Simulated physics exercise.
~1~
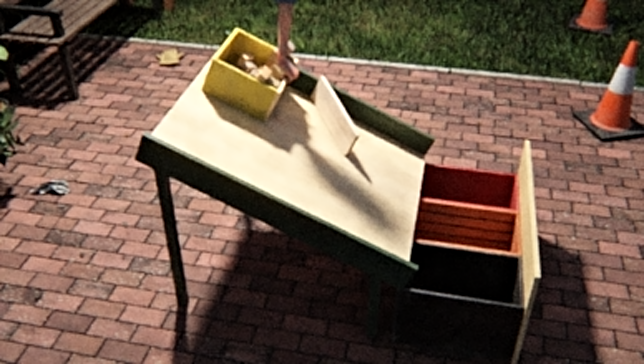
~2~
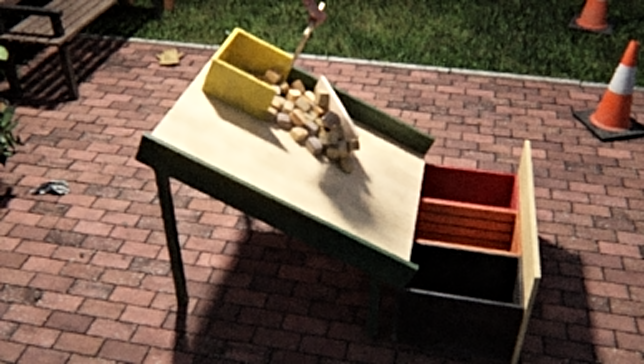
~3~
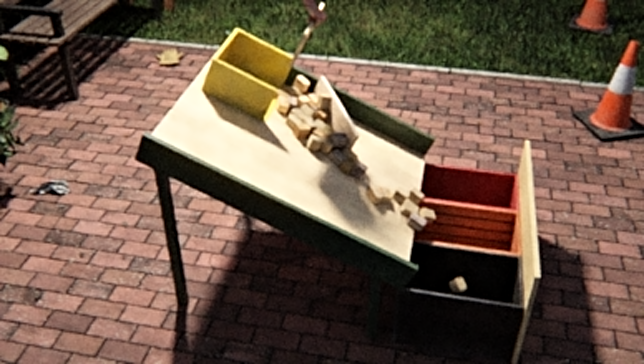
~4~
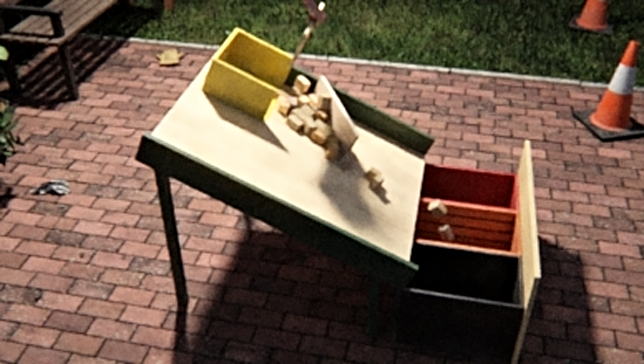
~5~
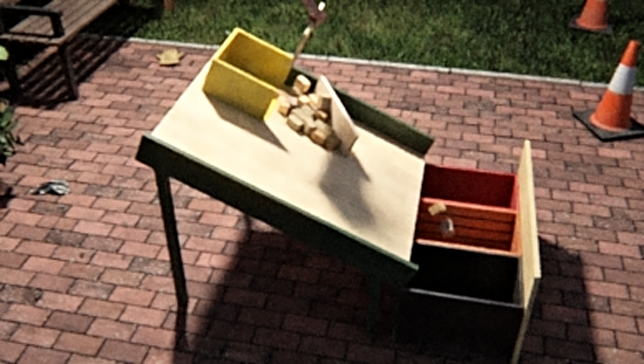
A hand lifts the gate from a yellow pen full of wooden blocks at the top of a tilted table on a brick patio. The blocks spill out down the slope and bunch against an angled board standing in their way. Some slip past its lower end and tumble toward the tubs at the foot of the table, a few dropping toward the black bin. Others follow in a thinning trickle, falling into the orange tote. At the end the pen looks empty, a cluster of blocks still rests behind the board, and the red tub appears to hold none.
